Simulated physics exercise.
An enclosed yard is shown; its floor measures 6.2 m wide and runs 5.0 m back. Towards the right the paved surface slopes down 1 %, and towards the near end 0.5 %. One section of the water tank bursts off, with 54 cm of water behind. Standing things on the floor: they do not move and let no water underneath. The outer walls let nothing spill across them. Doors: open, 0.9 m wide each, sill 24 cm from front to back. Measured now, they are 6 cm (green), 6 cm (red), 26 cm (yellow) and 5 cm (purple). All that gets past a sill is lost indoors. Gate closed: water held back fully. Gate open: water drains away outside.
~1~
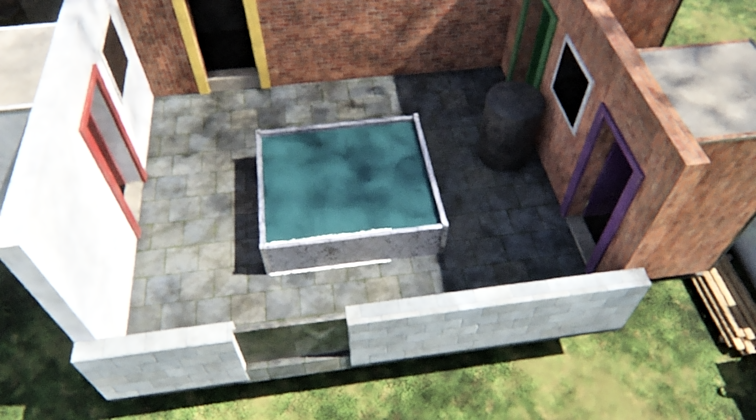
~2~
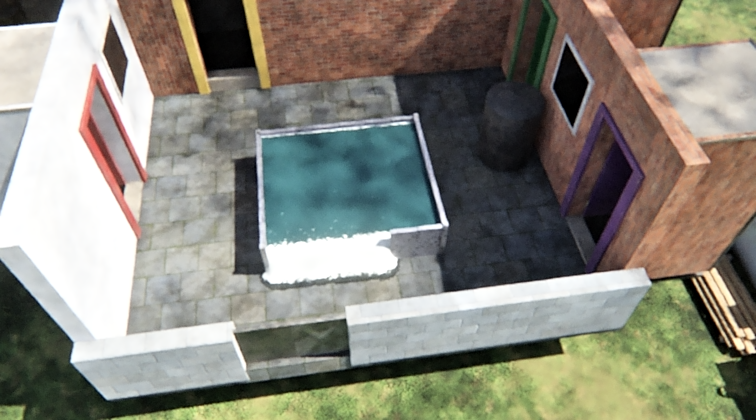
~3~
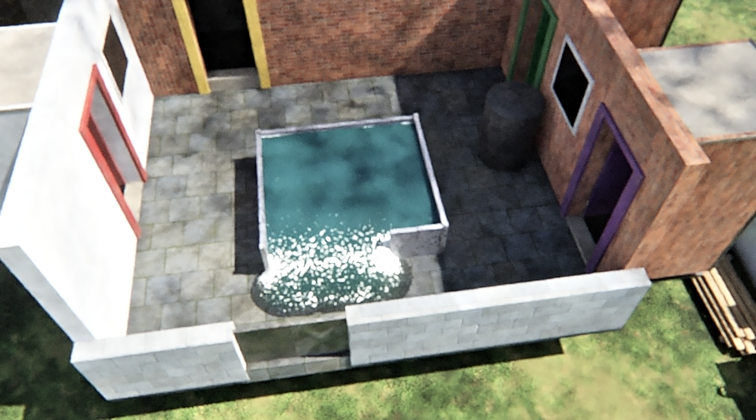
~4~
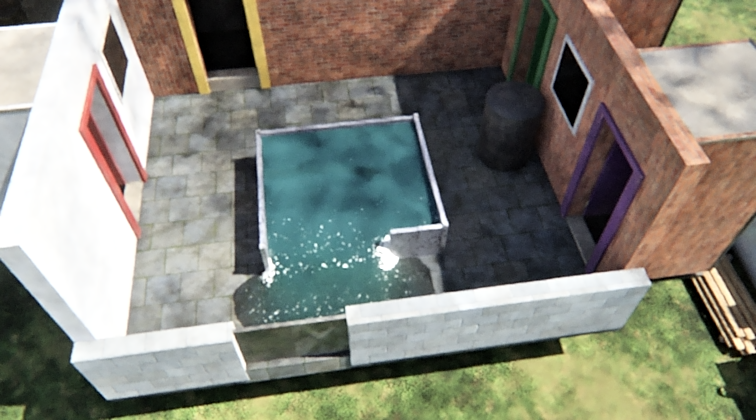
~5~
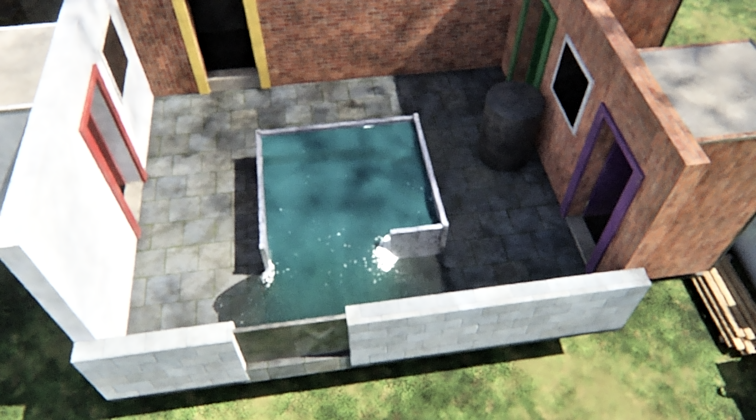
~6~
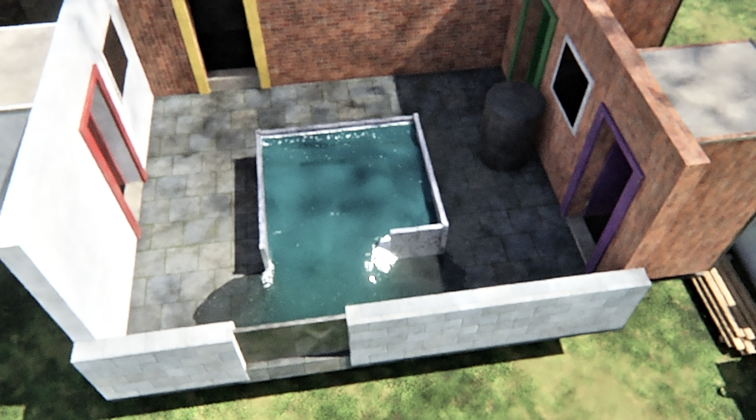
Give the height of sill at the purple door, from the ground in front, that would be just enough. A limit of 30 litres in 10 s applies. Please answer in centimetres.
Close to 16 cm.
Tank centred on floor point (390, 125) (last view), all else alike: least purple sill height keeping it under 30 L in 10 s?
It should be around 14.5 cm high.
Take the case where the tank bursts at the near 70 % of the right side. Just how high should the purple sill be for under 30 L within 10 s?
Close to 30 cm at the least.
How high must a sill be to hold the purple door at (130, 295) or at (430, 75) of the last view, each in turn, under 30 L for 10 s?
First place around 20 cm, second around 8.0 cm.
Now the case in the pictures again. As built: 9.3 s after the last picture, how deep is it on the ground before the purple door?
Depth: Near 10.0 cm.
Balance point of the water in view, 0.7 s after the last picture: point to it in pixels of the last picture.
Around (345, 243).
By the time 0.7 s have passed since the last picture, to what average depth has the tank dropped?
I'd put it near 35 cm.
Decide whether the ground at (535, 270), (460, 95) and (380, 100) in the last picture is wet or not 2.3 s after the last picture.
Status: Submerged / clear / clear.
Then, 0.7 s after the last picture water covers 20 % of the floor, deepest (45 cm) near (326, 328); it has not reached the purple door.
Then, 2.3 s after the last picture water covers 50 % of the floor, deepest (34 cm) near (138, 366); 18 cm at the purple door, 62 litres in over its 5 cm sill.
Then, 9.3 s after the last picture water covers 100 % of the floor, deepest (14 cm) near (505, 84); 10 cm at the purple door, 327 litres in over its 5 cm sill.
At the purple door as built, the water peaked near 19 cm, 2.5 s after the last picture.
With a sill of 14 cm, 60 litres would have come in within the 10 s; with 19 cm, 11 litres. So under 30 litres takes about 16 cm.
